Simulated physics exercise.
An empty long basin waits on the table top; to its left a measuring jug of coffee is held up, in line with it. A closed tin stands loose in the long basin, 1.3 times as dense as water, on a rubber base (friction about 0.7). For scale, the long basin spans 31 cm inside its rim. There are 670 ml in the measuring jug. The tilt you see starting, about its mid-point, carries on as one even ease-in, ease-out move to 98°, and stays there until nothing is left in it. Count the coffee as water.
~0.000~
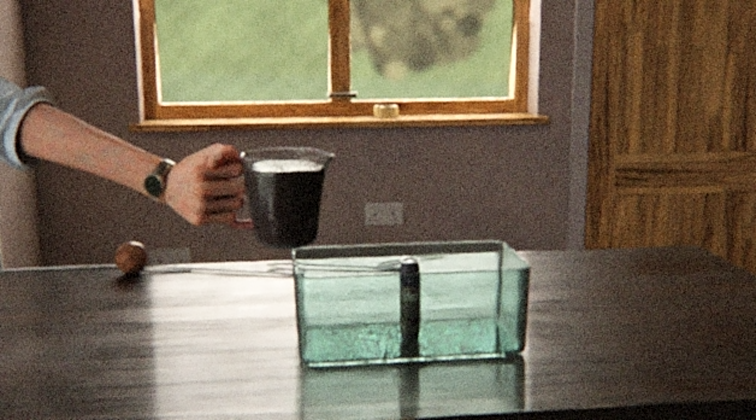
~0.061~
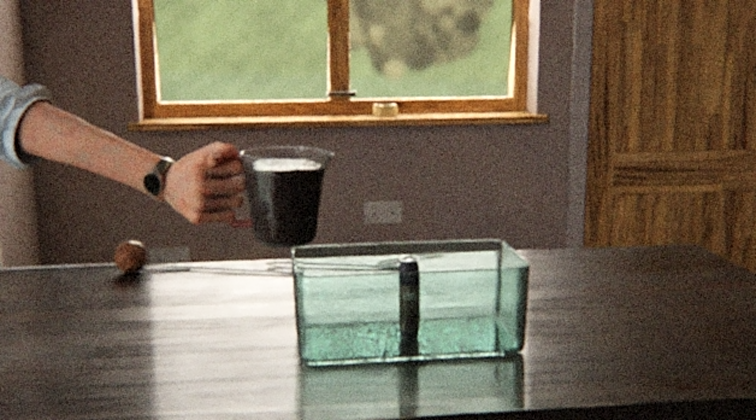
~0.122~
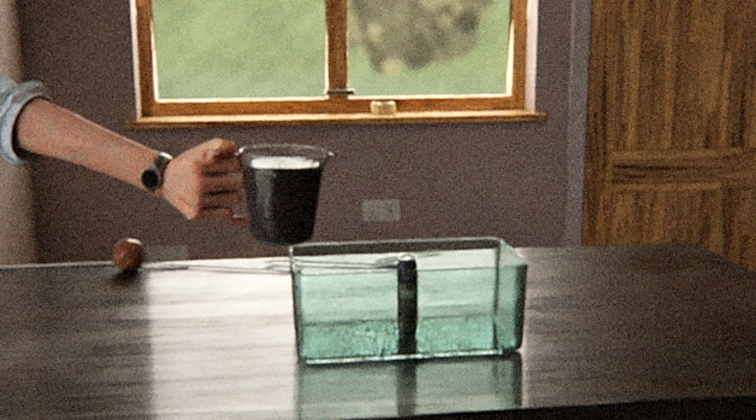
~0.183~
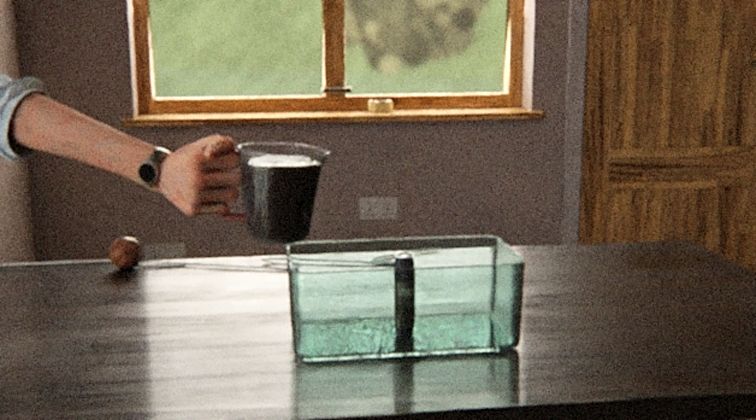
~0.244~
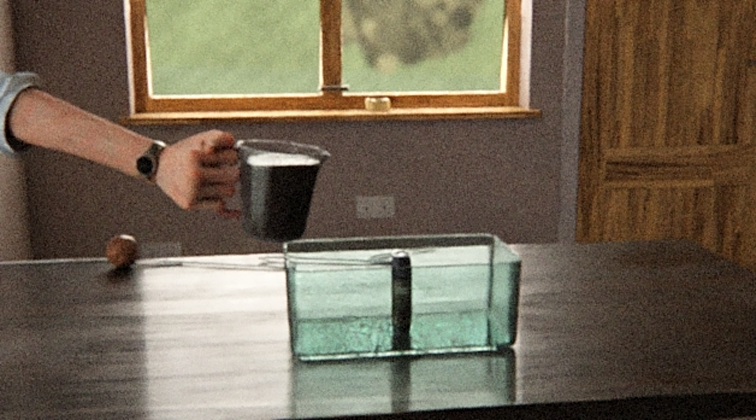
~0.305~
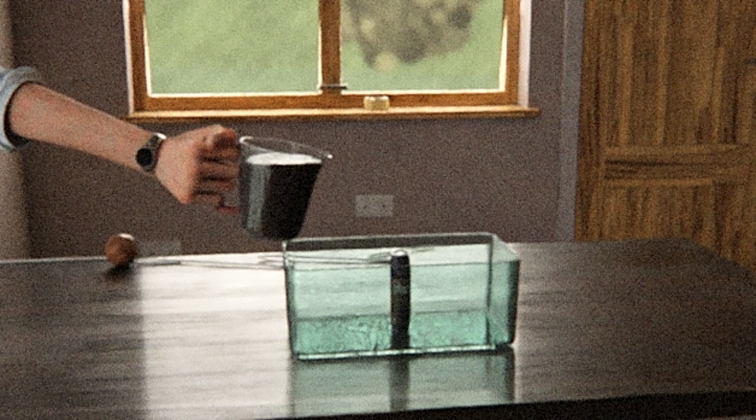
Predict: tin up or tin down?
It keeps standing.
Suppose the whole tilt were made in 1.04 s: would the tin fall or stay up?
The tin stays up.
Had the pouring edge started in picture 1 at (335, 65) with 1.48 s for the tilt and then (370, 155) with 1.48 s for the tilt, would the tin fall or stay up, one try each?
First it goes over; then it goes over.
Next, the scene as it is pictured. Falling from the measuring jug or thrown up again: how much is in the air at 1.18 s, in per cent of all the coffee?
Some 10 per cent.
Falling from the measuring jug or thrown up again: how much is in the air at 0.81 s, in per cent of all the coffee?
About 12 per cent.
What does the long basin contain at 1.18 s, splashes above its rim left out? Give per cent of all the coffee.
Near 58 in a hundred.
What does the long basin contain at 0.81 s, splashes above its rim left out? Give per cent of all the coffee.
About 7 per cent.
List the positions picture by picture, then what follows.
Tilt 0°; pouring edge (334, 154); surface from (246, 168) to (323, 166); the long basin's rim runs from (295, 264) to (516, 255); the tin's top is at (410, 264), in the first picture.
Tilt 0°; pouring edge (333, 153); surface from (245, 166) to (322, 165), in the second picture.
Tilt 2°; pouring edge (332, 153); surface from (244, 165) to (321, 164), in the third picture.
Tilt 4°; pouring edge (331, 152); surface from (243, 163) to (320, 162), in the fourth picture.
Tilt 6°; pouring edge (330, 153); surface from (241, 161) to (319, 161), in the fifth picture.
Tilt 10°; pouring edge (331, 155); surface from (241, 160) to (321, 160), in the sixth picture.
Then, 0.81 s in, the tilt is 56° and 81 per cent is still to pour; the tin stands where it began.
Then, 1.18 s in, the tilt is 88° and 31 per cent is still to pour; the tin stands where it began.
Then, 1.56 s in, the tilt is 98° and 2 per cent is still to pour; the tin stands where it began.
Then, 1.98 s in, the tilt is 98° and 0 per cent is still to pour; the tin stands where it began.
Finally, the tin stands where it began.
